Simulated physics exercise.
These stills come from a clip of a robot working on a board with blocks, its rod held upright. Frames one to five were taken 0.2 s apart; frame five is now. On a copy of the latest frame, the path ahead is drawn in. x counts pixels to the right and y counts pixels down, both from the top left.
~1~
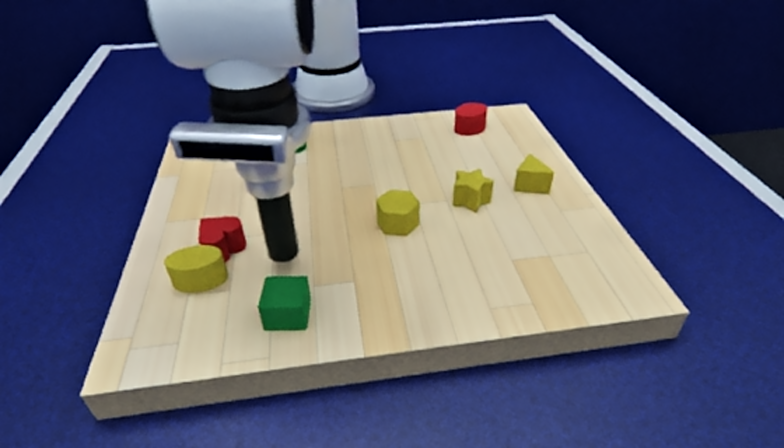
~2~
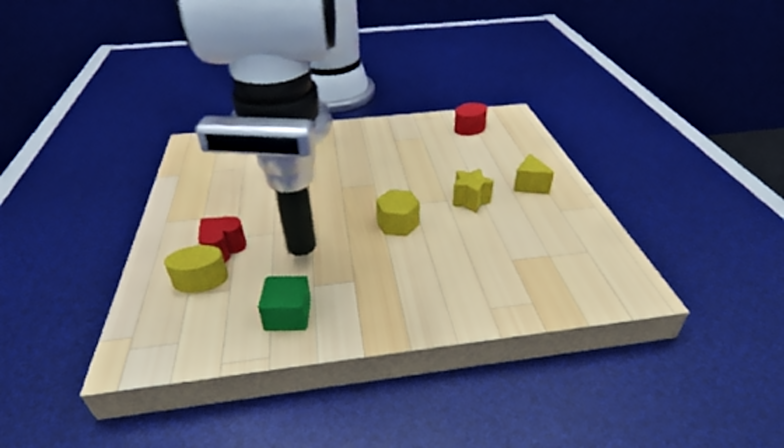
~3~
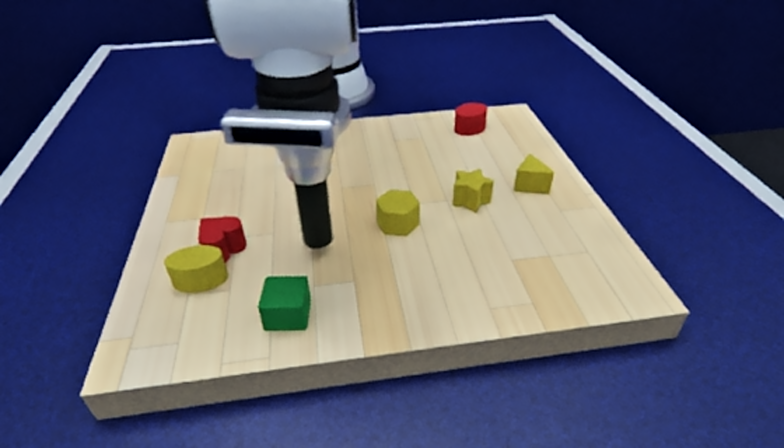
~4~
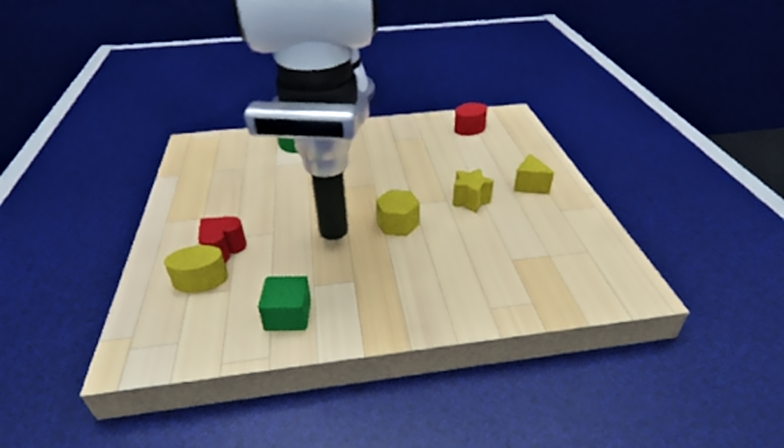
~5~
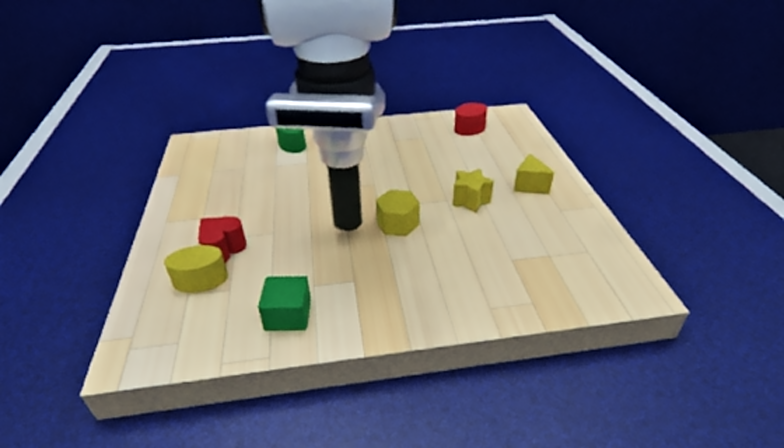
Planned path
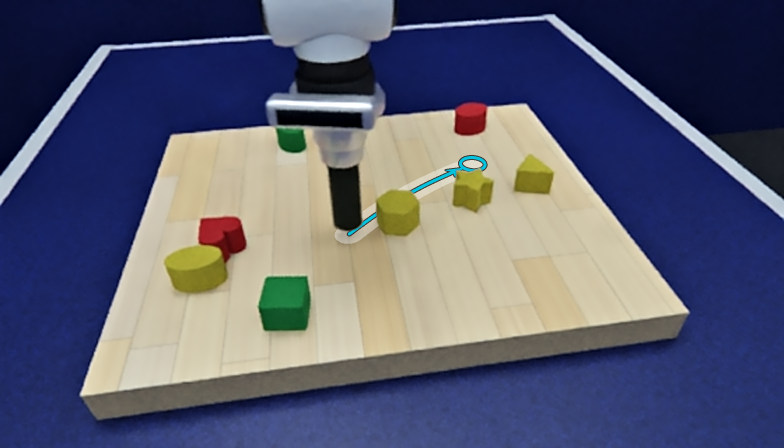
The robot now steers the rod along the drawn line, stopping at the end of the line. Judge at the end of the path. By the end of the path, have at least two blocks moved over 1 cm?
In short: No.
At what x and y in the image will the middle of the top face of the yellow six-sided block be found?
My estimate: (415, 196).
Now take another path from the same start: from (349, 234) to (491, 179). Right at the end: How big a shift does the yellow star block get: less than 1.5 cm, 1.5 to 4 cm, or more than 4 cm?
1.5 to 4 cm.
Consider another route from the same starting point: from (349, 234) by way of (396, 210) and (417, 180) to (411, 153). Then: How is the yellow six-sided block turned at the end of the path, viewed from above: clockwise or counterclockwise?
From above, the yellow six-sided block will be seen to turn clockwise.
Path on the board, from (349, 234) via (390, 205) and (431, 182), ending at (473, 164).
The first path, step by step. One third of the way, rod at (391, 193); yellow six-sided block at (414, 196), turned 60° clockwise.
Two thirds of the way, rod at (432, 170); yellow six-sided block at (415, 196), turned 60° clockwise.
At the end, rod at (474, 153); yellow six-sided block at (415, 196), turned 60° clockwise; yellow star block in place.
